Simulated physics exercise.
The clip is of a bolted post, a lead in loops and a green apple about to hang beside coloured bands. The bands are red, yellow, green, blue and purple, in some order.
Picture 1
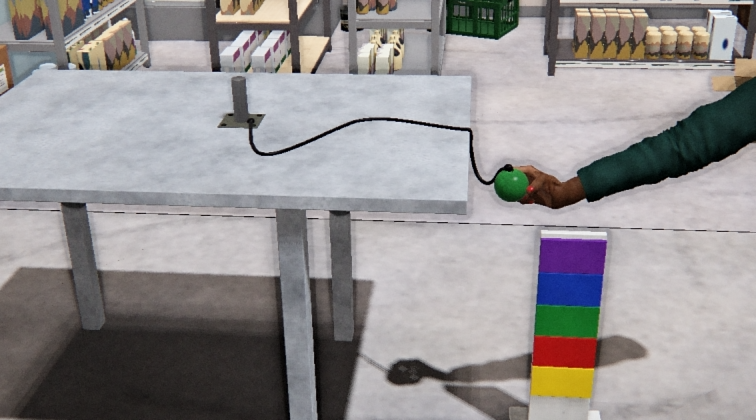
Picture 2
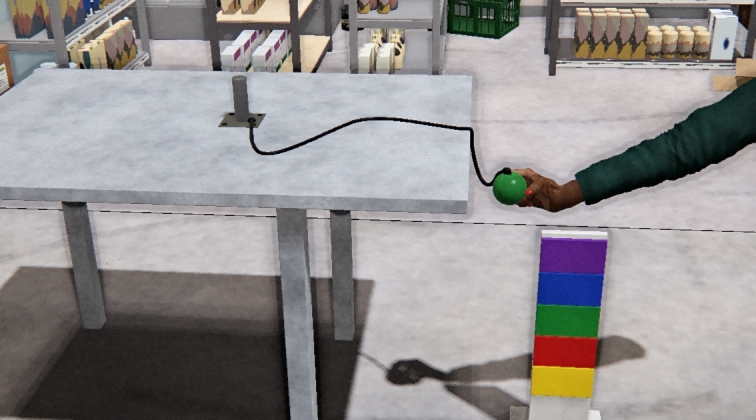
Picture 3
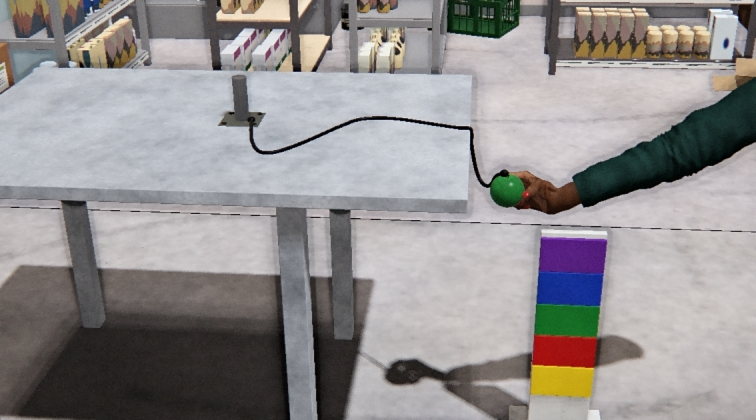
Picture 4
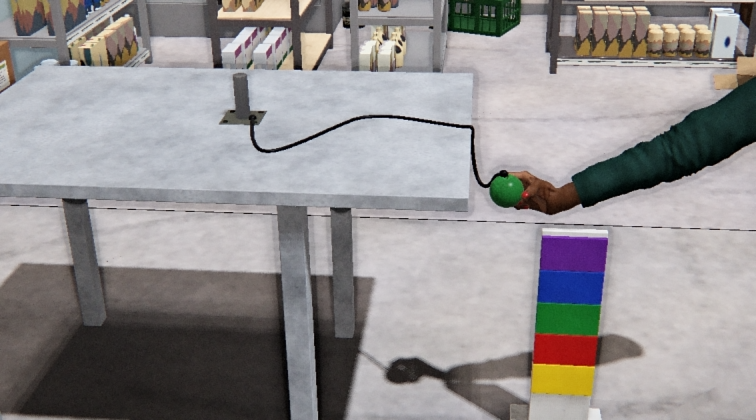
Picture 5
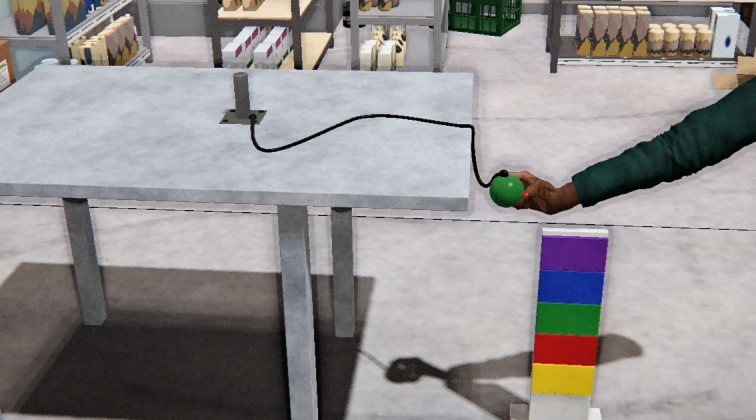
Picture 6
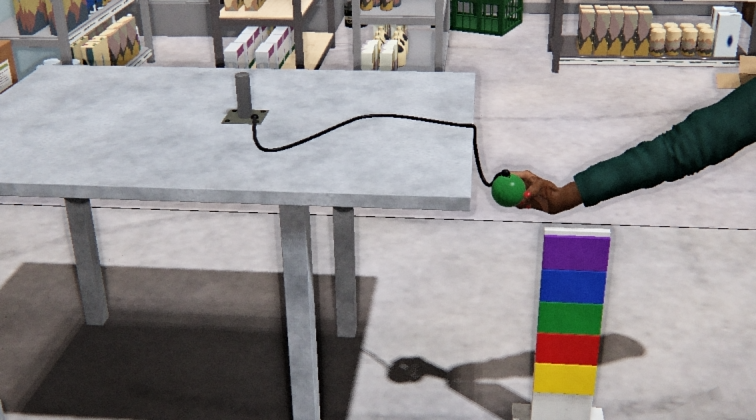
A hand in a dark green sleeve, reaching in from the right, barely moves as it holds a green ball-like object beside a grey table, seen from slightly above in a storeroom with stocked shelves. A black cord curves loosely from a short post on the tabletop to the object, above an upright strip of purple, blue, green, red and yellow bands. The object shifts very slightly, while the view drifts almost imperceptibly.
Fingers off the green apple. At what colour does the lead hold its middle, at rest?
The red one.
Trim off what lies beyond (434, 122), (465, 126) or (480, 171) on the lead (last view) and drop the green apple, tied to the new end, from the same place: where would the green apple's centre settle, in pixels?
Near (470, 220), (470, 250) and (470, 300).
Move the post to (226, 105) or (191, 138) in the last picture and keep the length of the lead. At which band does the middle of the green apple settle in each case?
Try by try: Green; green.
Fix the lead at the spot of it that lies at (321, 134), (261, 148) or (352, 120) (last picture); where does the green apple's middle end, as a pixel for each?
About (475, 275), (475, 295) and (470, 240).
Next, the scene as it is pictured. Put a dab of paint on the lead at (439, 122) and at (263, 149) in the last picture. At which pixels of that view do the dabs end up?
At (471, 213), then (339, 125).
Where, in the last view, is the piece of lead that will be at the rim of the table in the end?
That spot is around (369, 117).
Early on, apple near (494, 337); level with red.
Midway, apple near (445, 339); level with red.
Near the end, apple near (475, 338); level with red.
Finally, apple near (464, 341); level with red. The lead holds its middle at red.
